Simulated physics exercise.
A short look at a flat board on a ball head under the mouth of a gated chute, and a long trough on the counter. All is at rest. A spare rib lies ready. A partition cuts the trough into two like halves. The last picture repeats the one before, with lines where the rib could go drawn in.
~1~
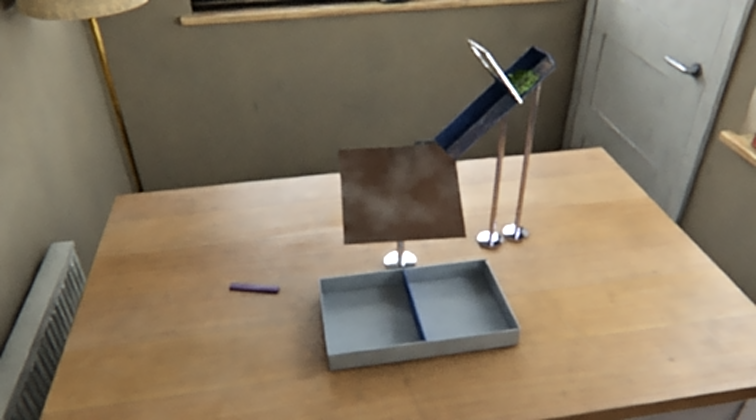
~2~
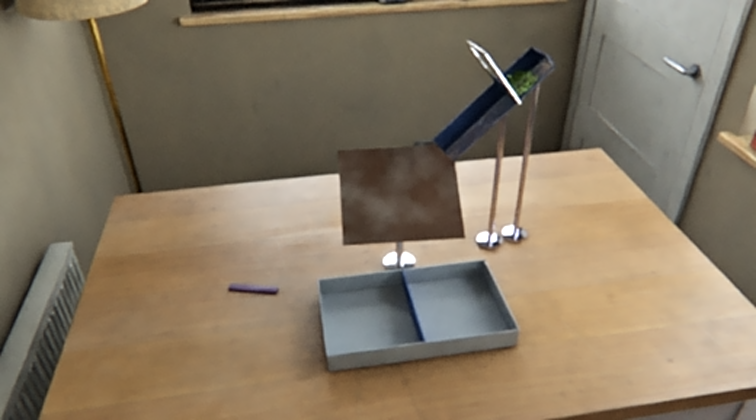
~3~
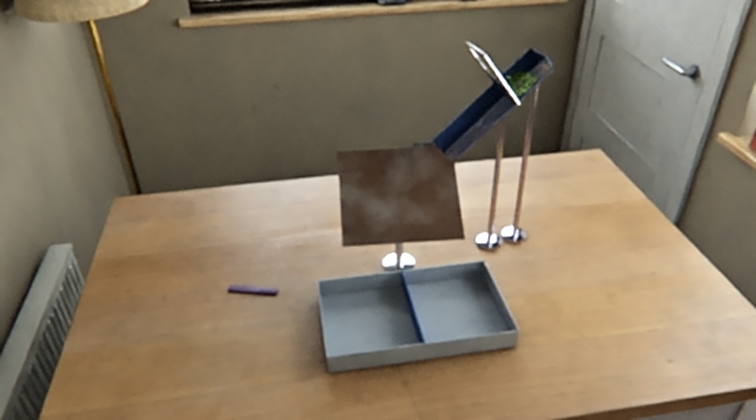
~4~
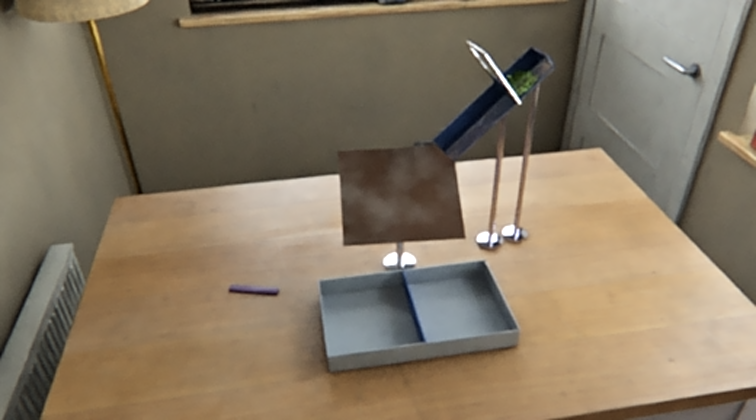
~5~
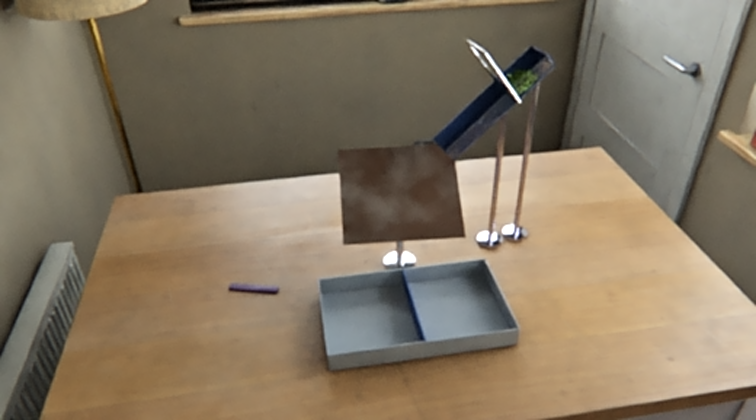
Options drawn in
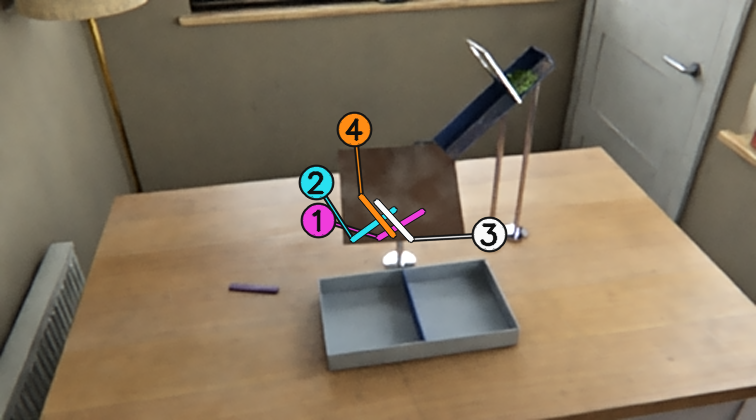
In a room with grey-brown walls and a pale door, a wooden table is seen from above and in front. A brown square board tilts on a stand behind a grey two-part tray with a blue divider, a purple strip lies to the left, and a dark blue chute holding something green slopes down from the upper right on two thin poles. Nothing moves, apart from a barely noticeable camera wobble.
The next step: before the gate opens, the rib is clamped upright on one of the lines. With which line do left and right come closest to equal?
The best line is 4.
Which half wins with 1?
Left.
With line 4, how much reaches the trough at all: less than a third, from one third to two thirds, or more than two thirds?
More than two thirds.
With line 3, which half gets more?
More lands on the right.
On the marked copy, line 1 from (422, 211) to (379, 237); line 2 from (394, 209) to (353, 239); line 3 from (376, 202) to (411, 239); line 4 from (361, 196) to (393, 235).
Choosing 1, of what is caught, nearly all in the left half, a small part in the right.
Choosing 2, of what is caught, most in the left half, about a quarter in the right.
Choosing 3, of what is caught, a small part in the left half, nearly all in the right.
Choosing 4, of what is caught, about a third in the left half, about two thirds in the right.
